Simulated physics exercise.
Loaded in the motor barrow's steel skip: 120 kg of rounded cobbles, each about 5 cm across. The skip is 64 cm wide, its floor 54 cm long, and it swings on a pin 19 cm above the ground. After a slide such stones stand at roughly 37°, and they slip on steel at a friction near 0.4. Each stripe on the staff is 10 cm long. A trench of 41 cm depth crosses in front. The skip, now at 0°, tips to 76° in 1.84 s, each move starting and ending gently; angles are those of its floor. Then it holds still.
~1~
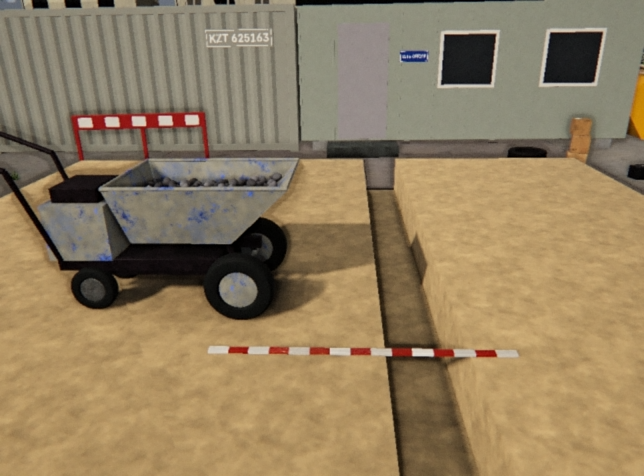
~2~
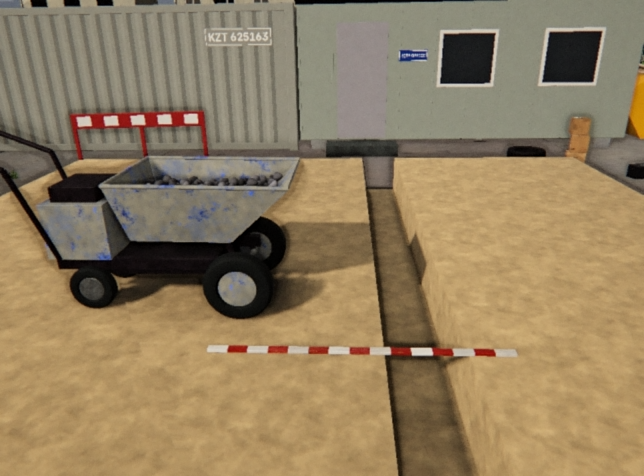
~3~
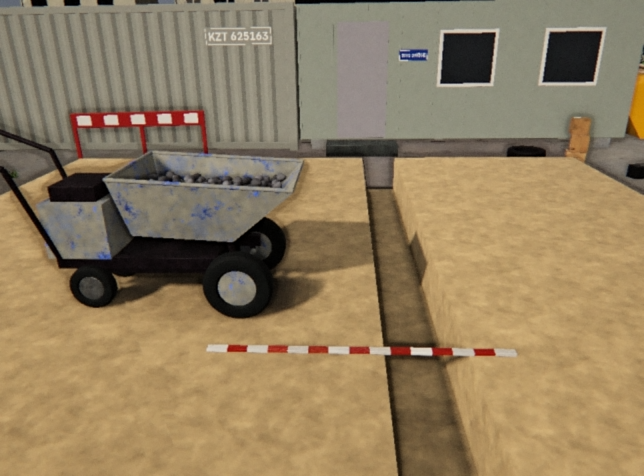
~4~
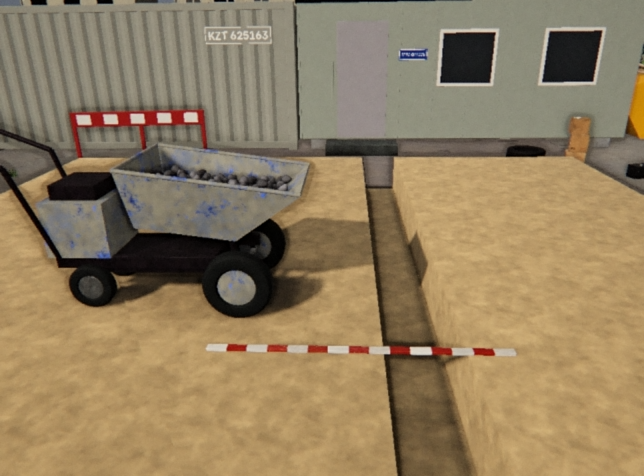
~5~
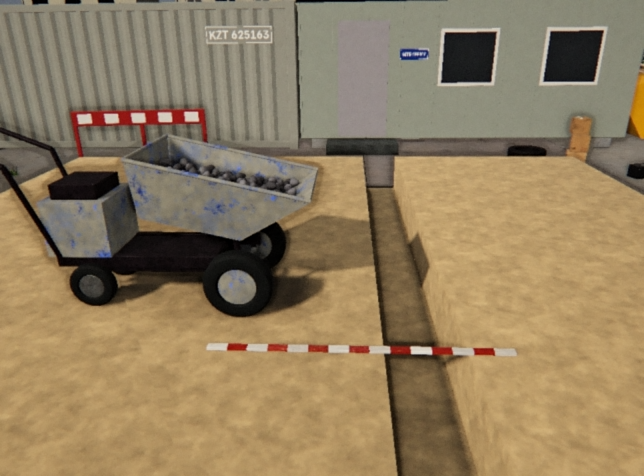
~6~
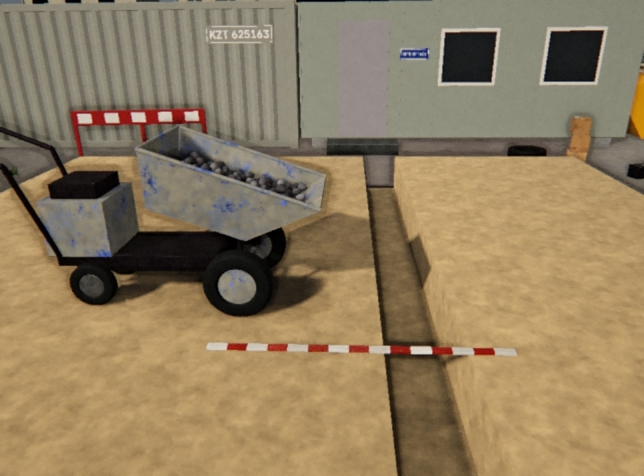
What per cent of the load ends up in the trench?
About 64 per cent.
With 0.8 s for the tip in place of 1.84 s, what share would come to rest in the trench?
In that case some 70 per cent.
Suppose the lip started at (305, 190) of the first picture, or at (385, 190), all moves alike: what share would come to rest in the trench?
Near 100 per cent from the first place, 15 from the second.
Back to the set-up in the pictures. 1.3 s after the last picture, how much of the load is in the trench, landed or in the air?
Some 50 per cent.
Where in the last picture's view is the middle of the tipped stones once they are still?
Around (411, 343).
Then, 0.8 s after the last picture the floor is at 64°, 99 % in the skip, 1 % short of the trench; the foremost stones are at (370, 274).
Then, 1.3 s after the last picture the floor is at 76°, 42 % in the skip, 9 % short of the trench, 49 % in the trench; the foremost stones are at (438, 342).
Then, 1.7 s after the last picture the floor is at 76°, 28 % in the skip, 11 % short of the trench, 61 % in the trench; the foremost stones are at (437, 343).
Then, 3.6 s after the last picture the floor is at 76°, 26 % in the skip, 10 % short of the trench, 64 % in the trench; the foremost stones are at (440, 350).
